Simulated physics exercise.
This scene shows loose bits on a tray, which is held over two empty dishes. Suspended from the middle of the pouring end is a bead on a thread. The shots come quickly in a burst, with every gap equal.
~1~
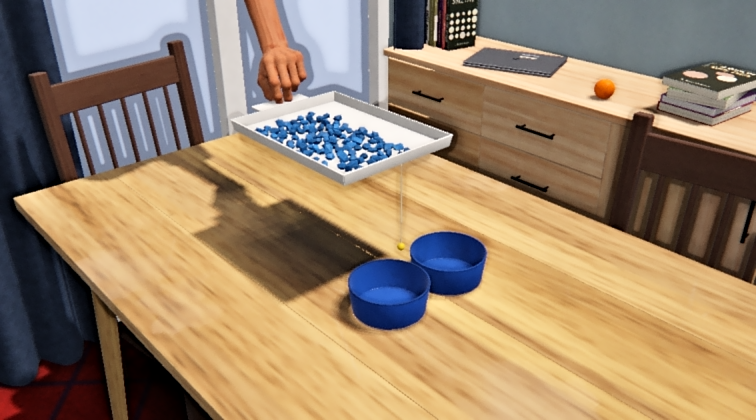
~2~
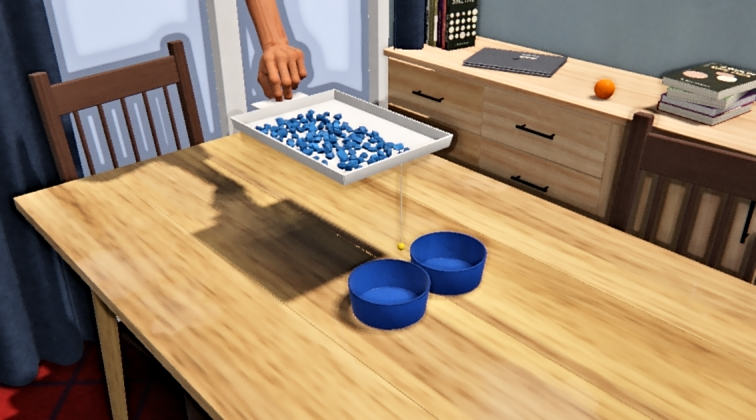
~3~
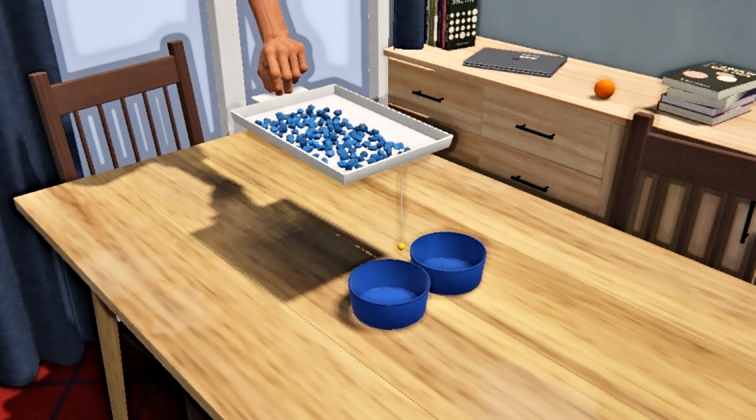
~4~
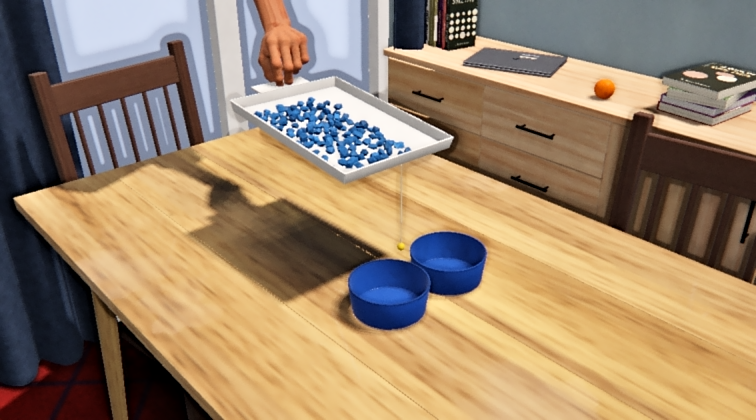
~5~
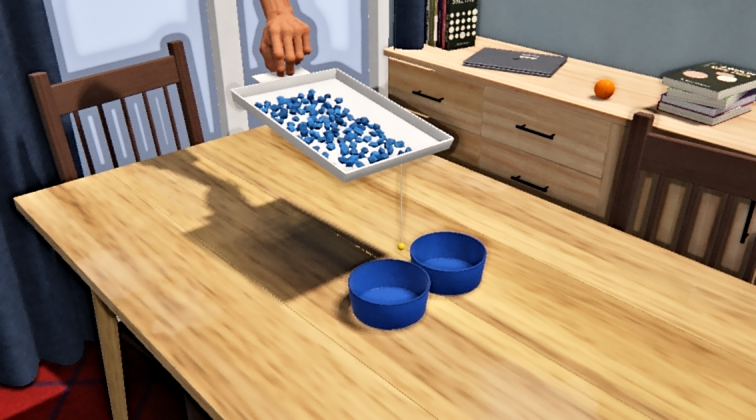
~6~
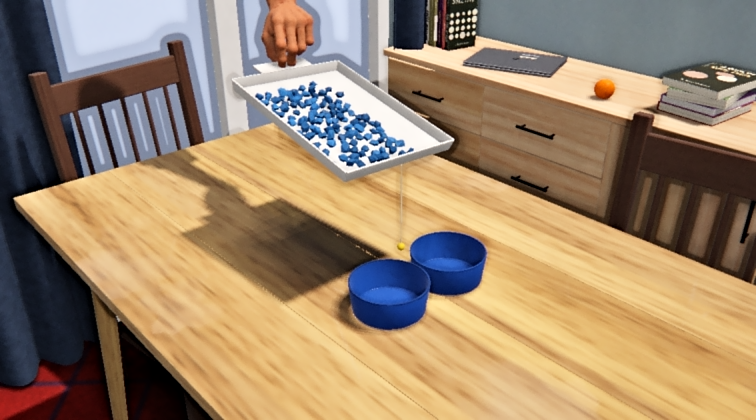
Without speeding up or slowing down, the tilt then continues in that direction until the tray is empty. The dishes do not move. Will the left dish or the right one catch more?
Most of the load heads over to the right dish, I'd guess.
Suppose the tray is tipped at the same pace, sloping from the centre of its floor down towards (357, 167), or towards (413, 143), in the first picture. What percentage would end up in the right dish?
First case: 0 %; second case: 60 %.
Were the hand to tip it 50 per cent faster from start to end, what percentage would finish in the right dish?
It would be around 60 percent.
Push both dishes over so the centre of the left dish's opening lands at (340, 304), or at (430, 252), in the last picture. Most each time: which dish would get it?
At the first place the right one, at the second the left one.
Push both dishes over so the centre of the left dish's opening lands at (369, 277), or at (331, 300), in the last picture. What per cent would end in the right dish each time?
Respectively 50 percent and 20 percent.
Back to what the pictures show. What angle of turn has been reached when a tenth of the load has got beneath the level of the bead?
About 70 degrees.
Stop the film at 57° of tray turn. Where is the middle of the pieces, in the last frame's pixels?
The load is centred about (405, 143).
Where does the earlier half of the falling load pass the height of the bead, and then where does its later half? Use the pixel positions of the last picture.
At (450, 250) for the first part, then at (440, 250) for the others.
Soon, tray tipped steeply; nearly all on the tray; a small part in the air.
A while on, tray tipped right over; about a third on the tray; a small part in the left dish; about a quarter in the right dish; a small part outside both; a small part in the air.
Towards the end, tray tipped past a quarter turn; about a quarter in the left dish; about two thirds in the right dish; about a quarter outside both.
Finally, tray tipped past a quarter turn; about a quarter in the left dish; about two thirds in the right dish; about a quarter outside both.
